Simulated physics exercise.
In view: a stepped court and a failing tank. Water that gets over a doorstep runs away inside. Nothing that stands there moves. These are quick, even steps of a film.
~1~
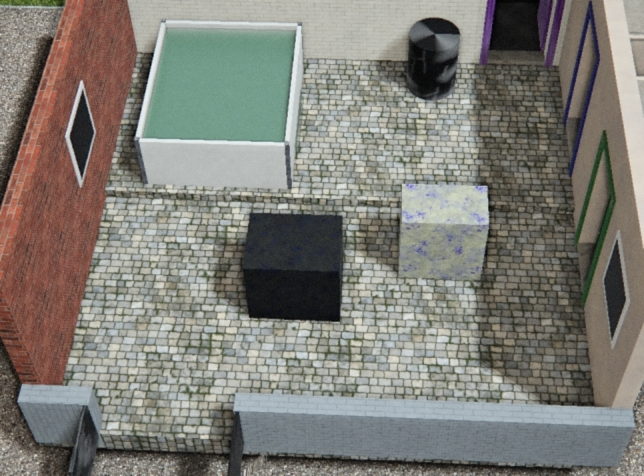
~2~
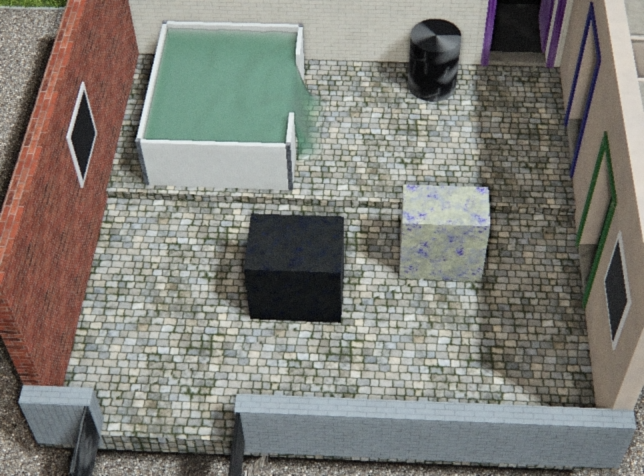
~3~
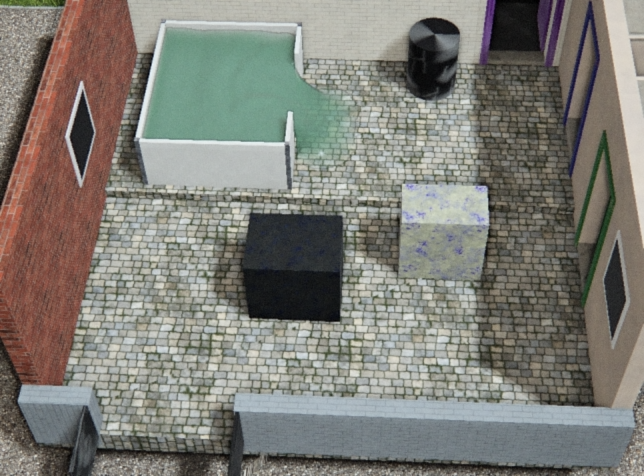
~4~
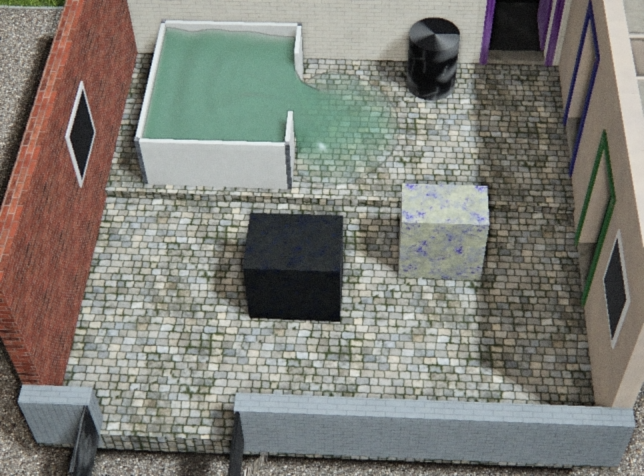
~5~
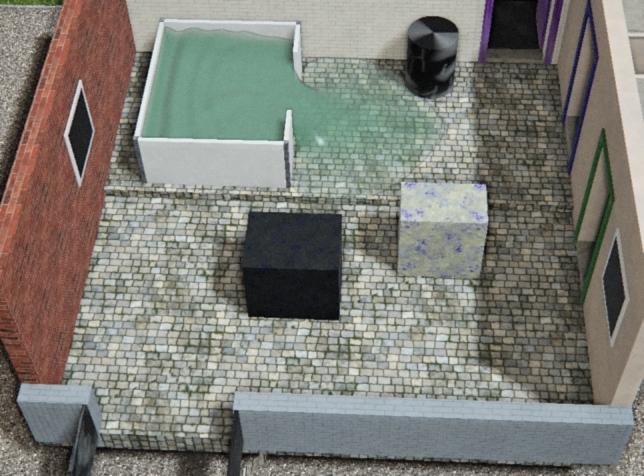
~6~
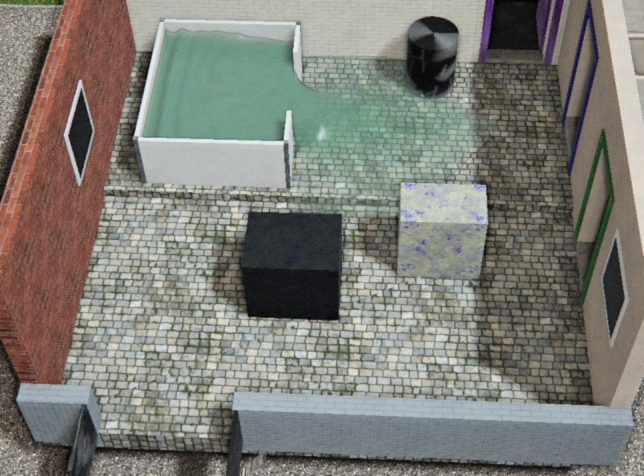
Green water pours through a gap in the white tank and spreads right across the paving.
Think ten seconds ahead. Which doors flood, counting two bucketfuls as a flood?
One by one: The blue door floods; the green door floods; the purple door floods.
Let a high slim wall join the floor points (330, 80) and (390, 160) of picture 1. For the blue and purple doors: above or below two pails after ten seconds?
My reading: Blue door takes less, purple door lets less in.
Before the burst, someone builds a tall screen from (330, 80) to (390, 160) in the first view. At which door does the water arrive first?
I say the green-painted one.
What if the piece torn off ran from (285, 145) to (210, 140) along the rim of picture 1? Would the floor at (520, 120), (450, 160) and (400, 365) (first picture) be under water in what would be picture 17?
As listed: Clear, wet, flooded.
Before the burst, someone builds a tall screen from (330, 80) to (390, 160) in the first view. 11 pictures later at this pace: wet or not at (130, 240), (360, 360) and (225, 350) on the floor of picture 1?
One after the other: Not flooded, covered, not flooded.
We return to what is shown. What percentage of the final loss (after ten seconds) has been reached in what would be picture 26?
Close to 45 %.
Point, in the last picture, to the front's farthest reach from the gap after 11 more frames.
Around (577, 361).
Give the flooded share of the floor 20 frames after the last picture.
I make it 50 per cent.
A moment on, water covers 35 % of the floor; the blue door under two buckets in, the green door not reached, the purple door wet at the sill, nothing in.
Next, water covers 40 % of the floor; the blue door far over two buckets in, the green door under two buckets in, the purple door under two buckets in.
Then, water covers 50 % of the floor; the blue door far over two buckets in, the green door over two buckets in, the purple door over two buckets in.
Later, water covers 75 % of the floor; the blue door far over two buckets in, the green door far over two buckets in, the purple door far over two buckets in.
In the end, water covers 95 % of the floor; the blue door far over two buckets in, the green door far over two buckets in, the purple door far over two buckets in.
